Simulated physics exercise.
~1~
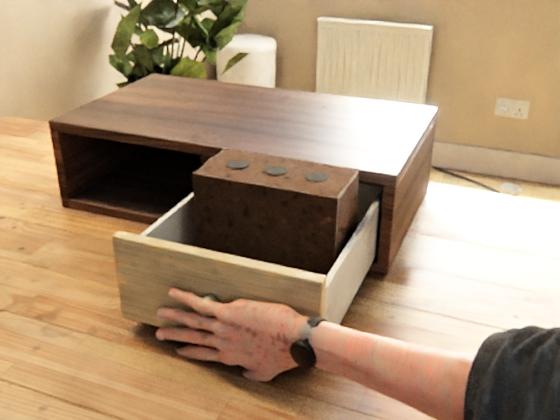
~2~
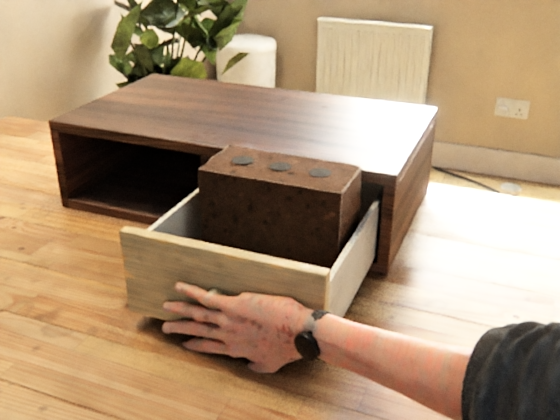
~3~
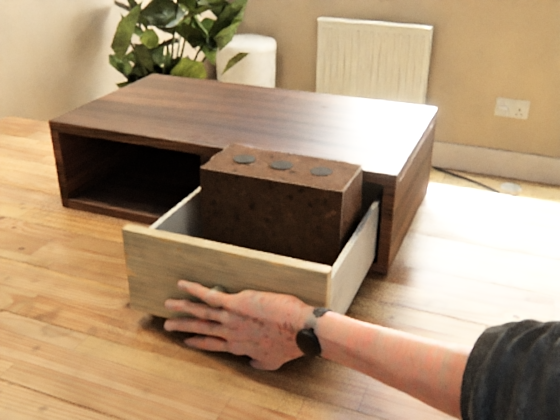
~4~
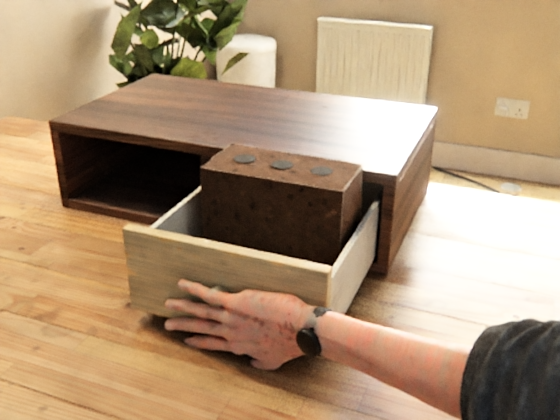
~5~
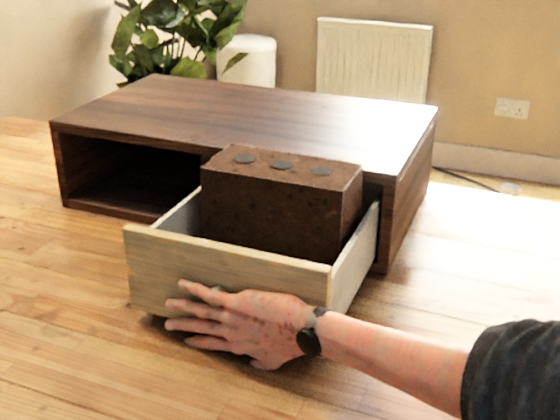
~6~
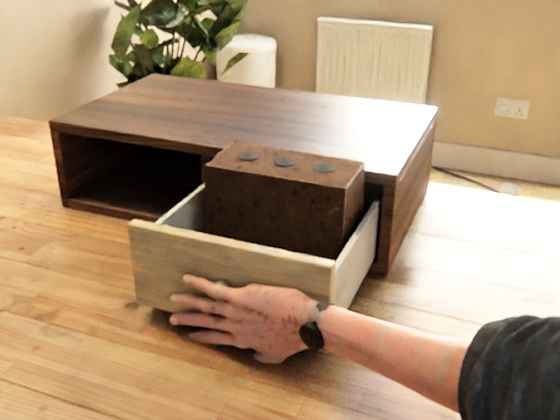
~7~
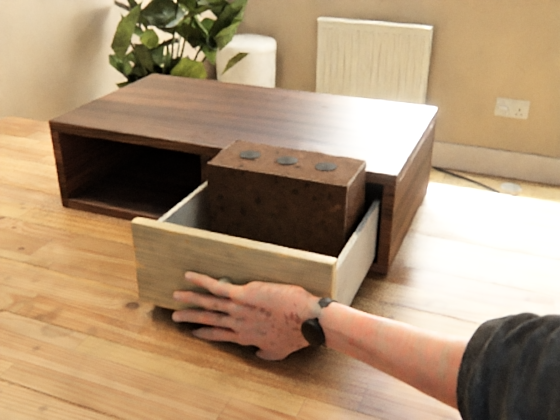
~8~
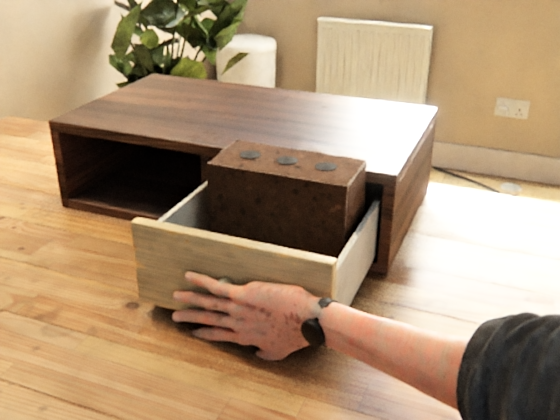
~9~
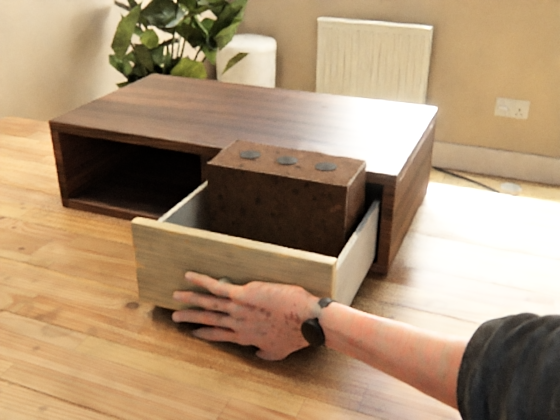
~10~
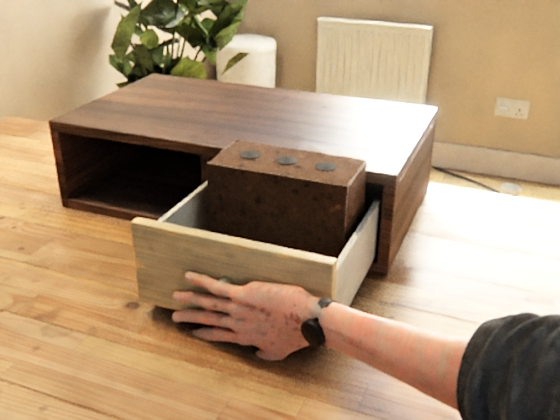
On a wooden table in a bright room, a hand pushed the front of an open drawer holding an upright brown brick, sliding it slightly into a dark wood chest in small moves, and it stopped there, still ajar.
